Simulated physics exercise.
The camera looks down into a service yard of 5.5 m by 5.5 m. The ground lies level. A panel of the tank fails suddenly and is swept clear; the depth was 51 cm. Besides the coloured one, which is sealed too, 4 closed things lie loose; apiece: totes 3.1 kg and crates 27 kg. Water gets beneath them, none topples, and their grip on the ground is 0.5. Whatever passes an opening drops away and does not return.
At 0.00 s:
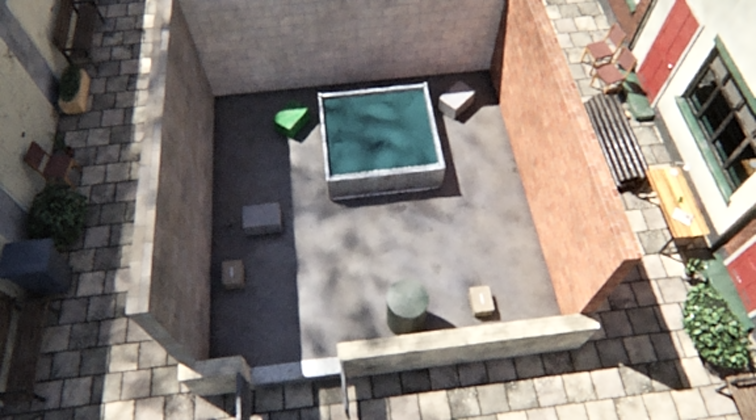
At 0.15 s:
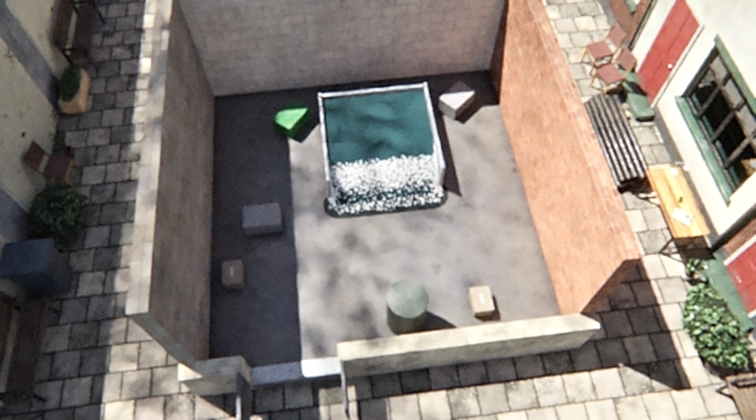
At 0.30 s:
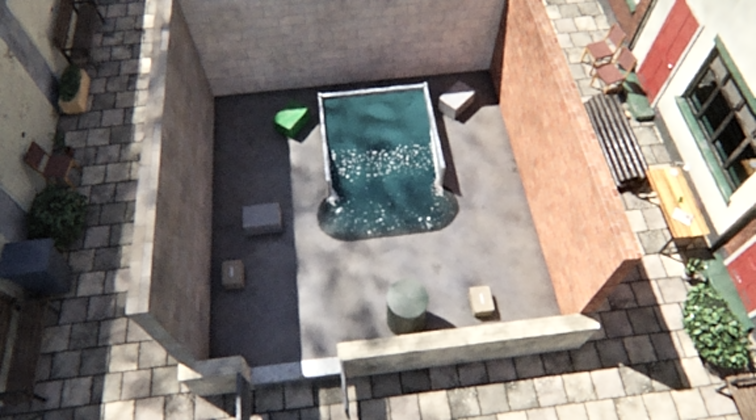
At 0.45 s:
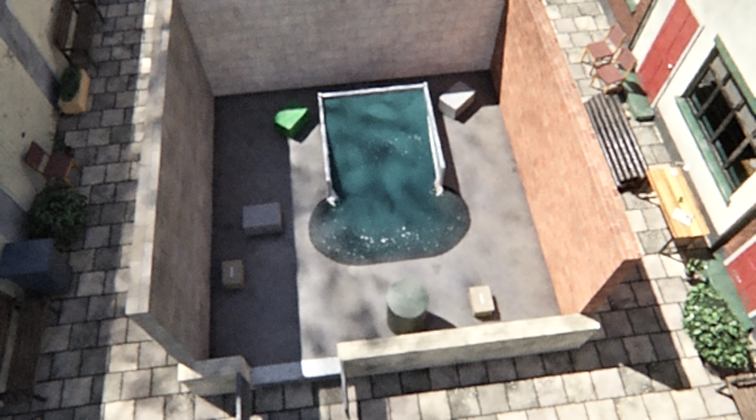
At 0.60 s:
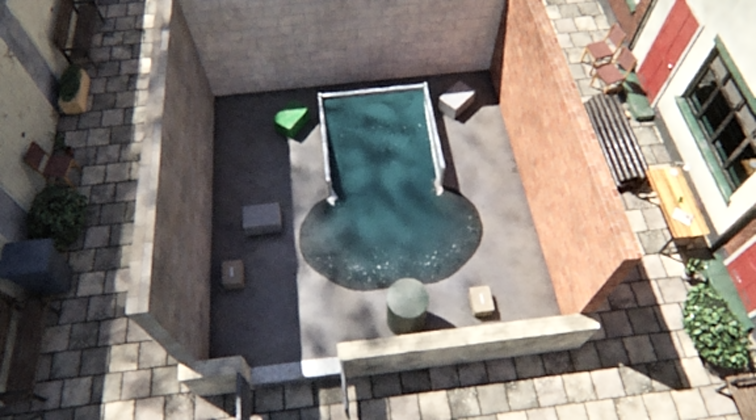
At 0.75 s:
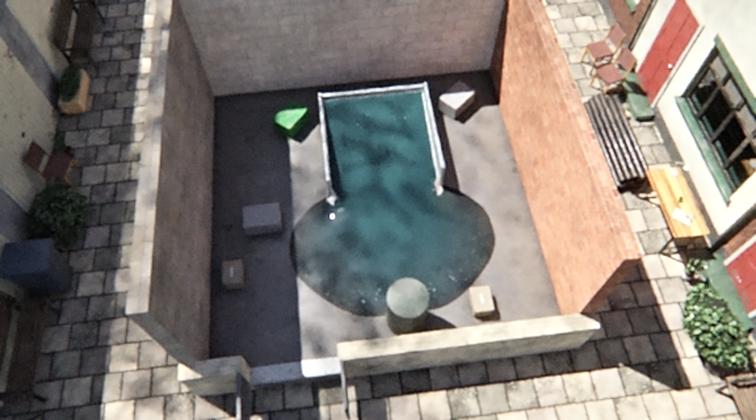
A walled yard held a tank of greenish water until its near side gave way, and the water poured out in white froth, then spread across the floor in a widening rounded pool while the scattered blocks stayed put.
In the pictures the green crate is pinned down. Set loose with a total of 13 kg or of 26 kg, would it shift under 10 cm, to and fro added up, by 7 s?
I expect that the lower weight is enough.
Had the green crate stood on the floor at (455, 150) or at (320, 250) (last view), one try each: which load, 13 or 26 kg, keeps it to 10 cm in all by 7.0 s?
In turn: Neither is enough; neither holds.
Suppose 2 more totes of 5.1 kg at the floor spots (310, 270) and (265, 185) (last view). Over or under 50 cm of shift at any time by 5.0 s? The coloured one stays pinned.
In turn: More, under.
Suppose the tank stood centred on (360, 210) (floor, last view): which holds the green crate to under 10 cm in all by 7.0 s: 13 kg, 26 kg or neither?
In that case the smaller load will do.
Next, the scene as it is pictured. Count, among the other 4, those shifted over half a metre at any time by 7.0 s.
I count 2.
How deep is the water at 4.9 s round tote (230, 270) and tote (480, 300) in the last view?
About 6 and 8 cm.
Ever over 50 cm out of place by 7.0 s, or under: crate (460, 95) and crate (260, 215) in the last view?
In turn: Short of it, under.
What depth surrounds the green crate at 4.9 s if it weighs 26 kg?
Roughly 0 cm.
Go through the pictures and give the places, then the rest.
The green crate at (291, 114) rests on the ground; water covers 3.3 m2; 0 of 5 have shifted, in the first frame.
The green crate at (291, 114) rests on the ground; 4.2 m2 under water; 0 of 5 have shifted, in the second frame.
The green crate at (291, 114), on the bottom; water covers 5.3 m2; 0 of 5 have shifted, in the third frame.
The green crate at (291, 114), on the bottom; 6.6 m2 under water; 0 of 5 have shifted, in the fourth frame.
The green crate at (291, 114), on the bottom; 8.1 m2 under water; 0 of 5 have shifted, in the fifth frame.
The green crate at (291, 114), on the bottom; 9.6 m2 under water; 0 of 5 have shifted, in the sixth frame.
After 1.4 s the green crate would be 0 cm from its start with 13 kg and 0 cm from its start with 26 kg; 0 cm of water round it then.
After 3.1 s the green crate would be 0 cm from its start with 13 kg and 0 cm from its start with 26 kg; 0 cm of water round it then.
After 4.9 s the green crate would be 0 cm from its start with 13 kg and 0 cm from its start with 26 kg; 0 cm of water round it then.
After 7.0 s the green crate would be 0 cm from its start with 13 kg and 0 cm from its start with 26 kg; 1 cm of water round it then.
